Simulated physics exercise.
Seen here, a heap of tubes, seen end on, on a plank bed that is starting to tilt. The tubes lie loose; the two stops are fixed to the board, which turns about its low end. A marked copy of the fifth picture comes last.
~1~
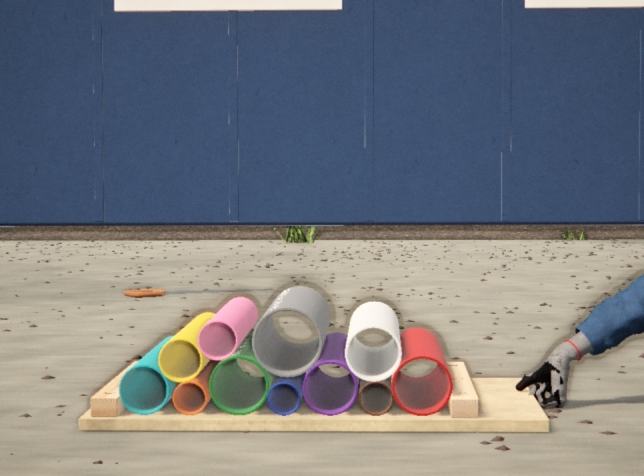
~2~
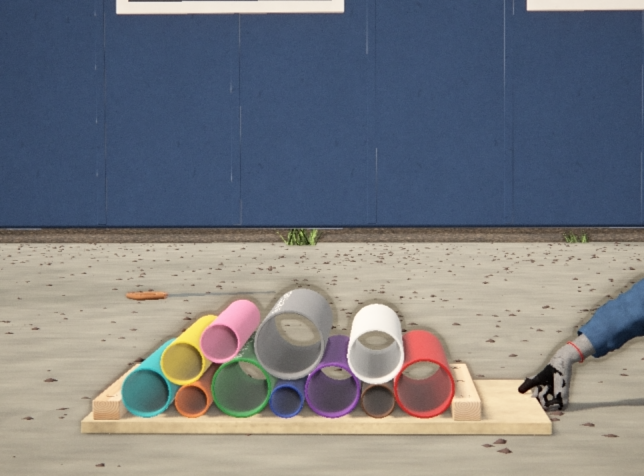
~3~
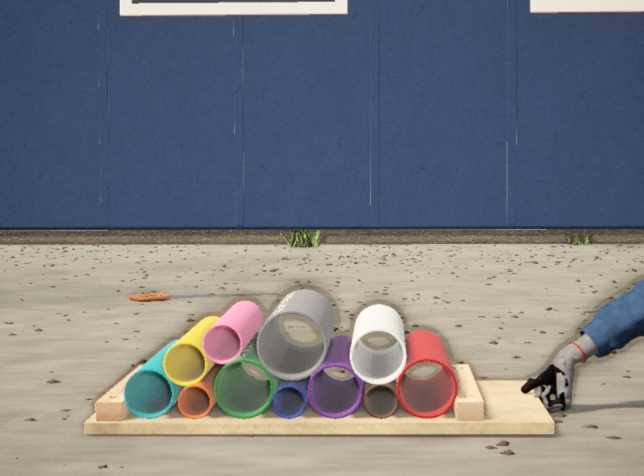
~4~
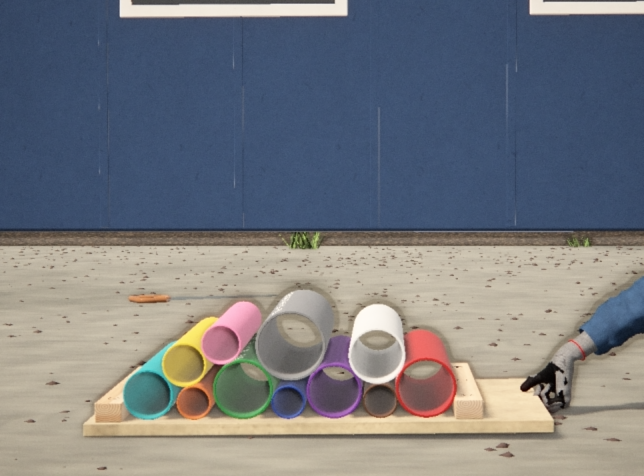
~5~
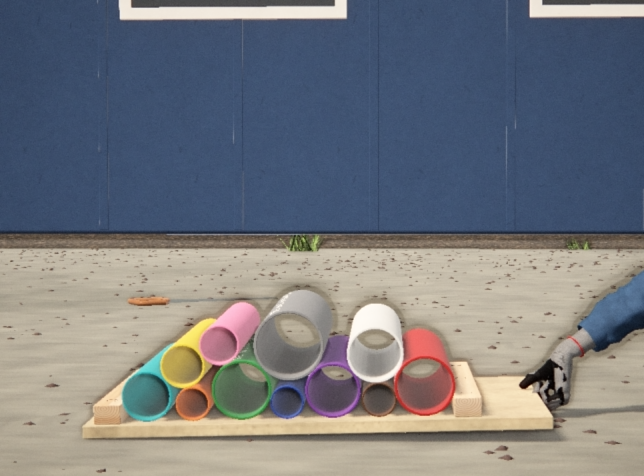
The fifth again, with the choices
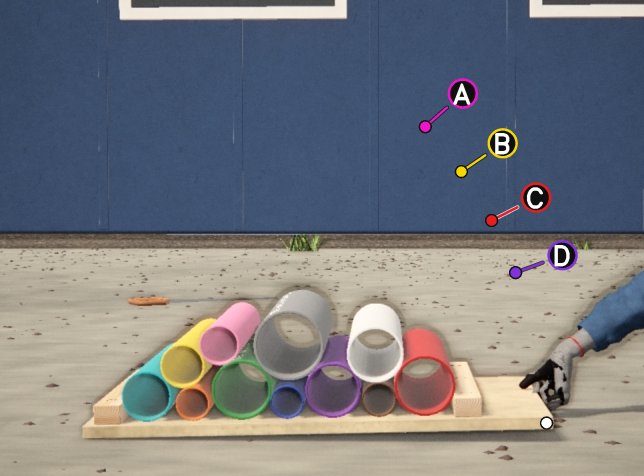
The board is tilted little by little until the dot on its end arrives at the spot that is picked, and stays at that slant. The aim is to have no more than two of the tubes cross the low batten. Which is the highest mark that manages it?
The last mark within the limit is A.
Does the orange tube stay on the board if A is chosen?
Yes, with A.
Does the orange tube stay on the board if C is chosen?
Yes.
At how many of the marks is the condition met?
Four of them.
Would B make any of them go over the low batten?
No, at B.
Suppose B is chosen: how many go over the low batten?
With B, none.
On the marked copy, A at (425, 127); B at (461, 172); C at (492, 220); D at (515, 273); the white dot at (546, 423).
Following A. Soon after the start, board at 21°.
Later, board at 41°.
In the end, board at 41°, none over the low batten.
As for the rest, B none over the low batten; C none over the low batten; D none over the low batten.
